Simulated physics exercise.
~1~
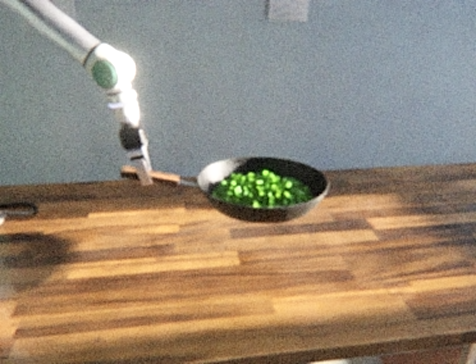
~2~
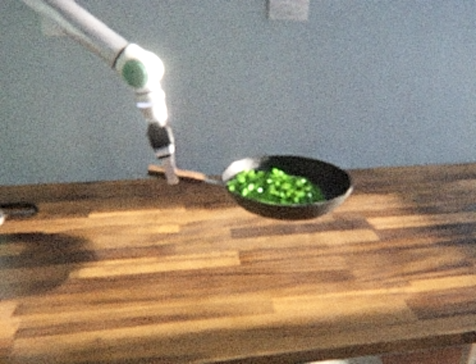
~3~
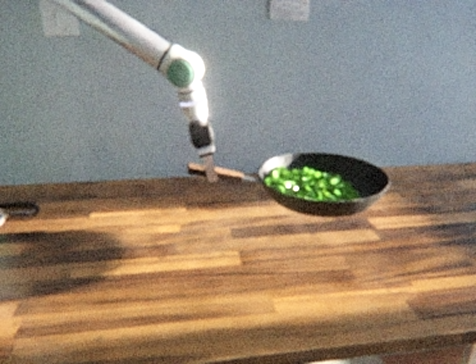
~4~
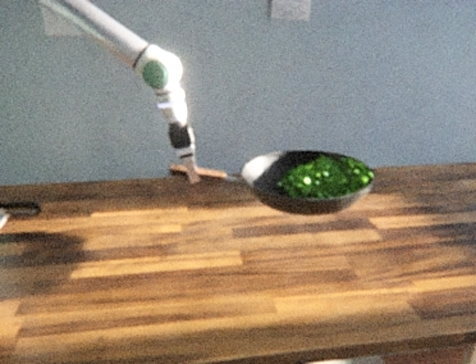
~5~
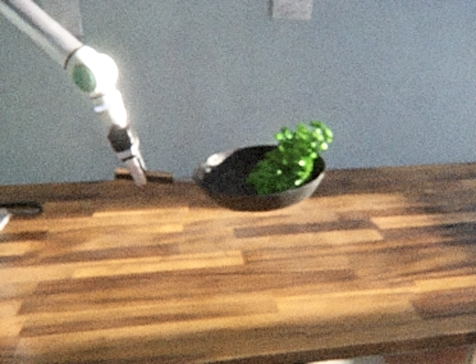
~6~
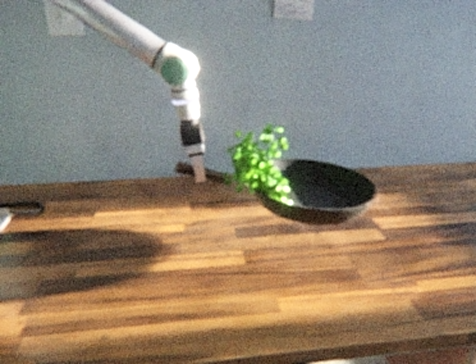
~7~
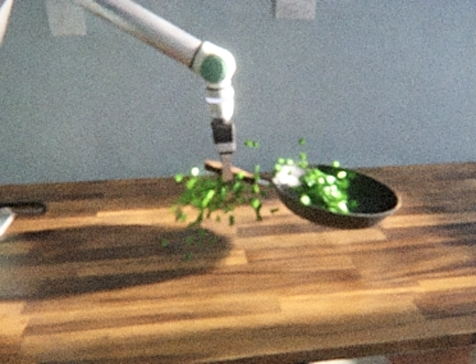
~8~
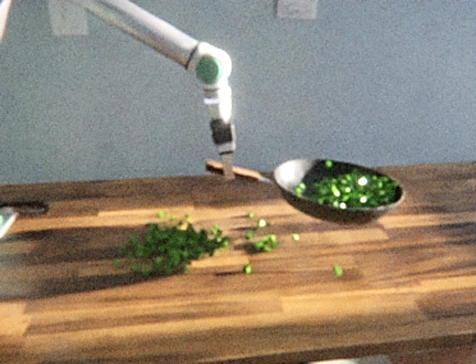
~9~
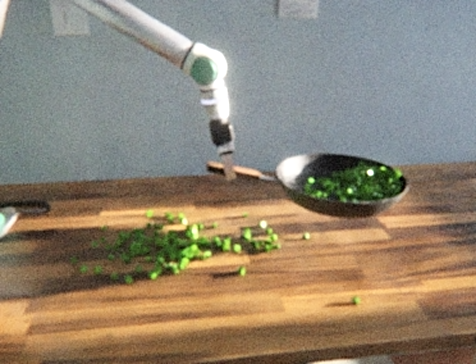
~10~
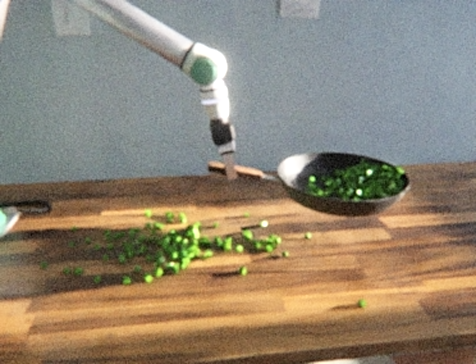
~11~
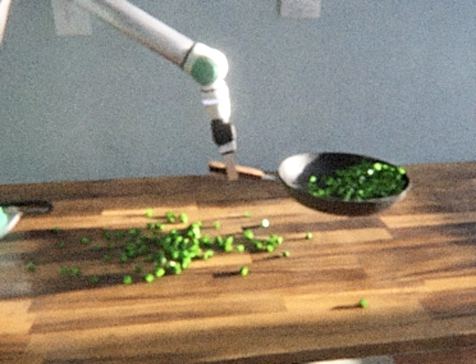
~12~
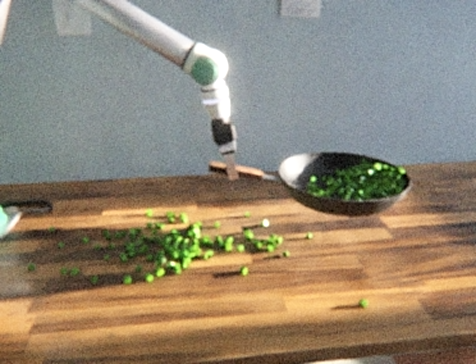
A robot arm holds a dark frying pan heaped with bright green diced vegetables above a wooden table, and carries it to the right. It then draws the pan back to the left, and the pieces slide to the far side and rise over the rim in a clump. As the pan swings right again, the clump shifts to the handle side, and many pieces spill over that edge. They drop onto the table below the arm, scatter and spread out. The arm stops with the pan still holding most of the vegetables, while the rest lie strewn across the wood.
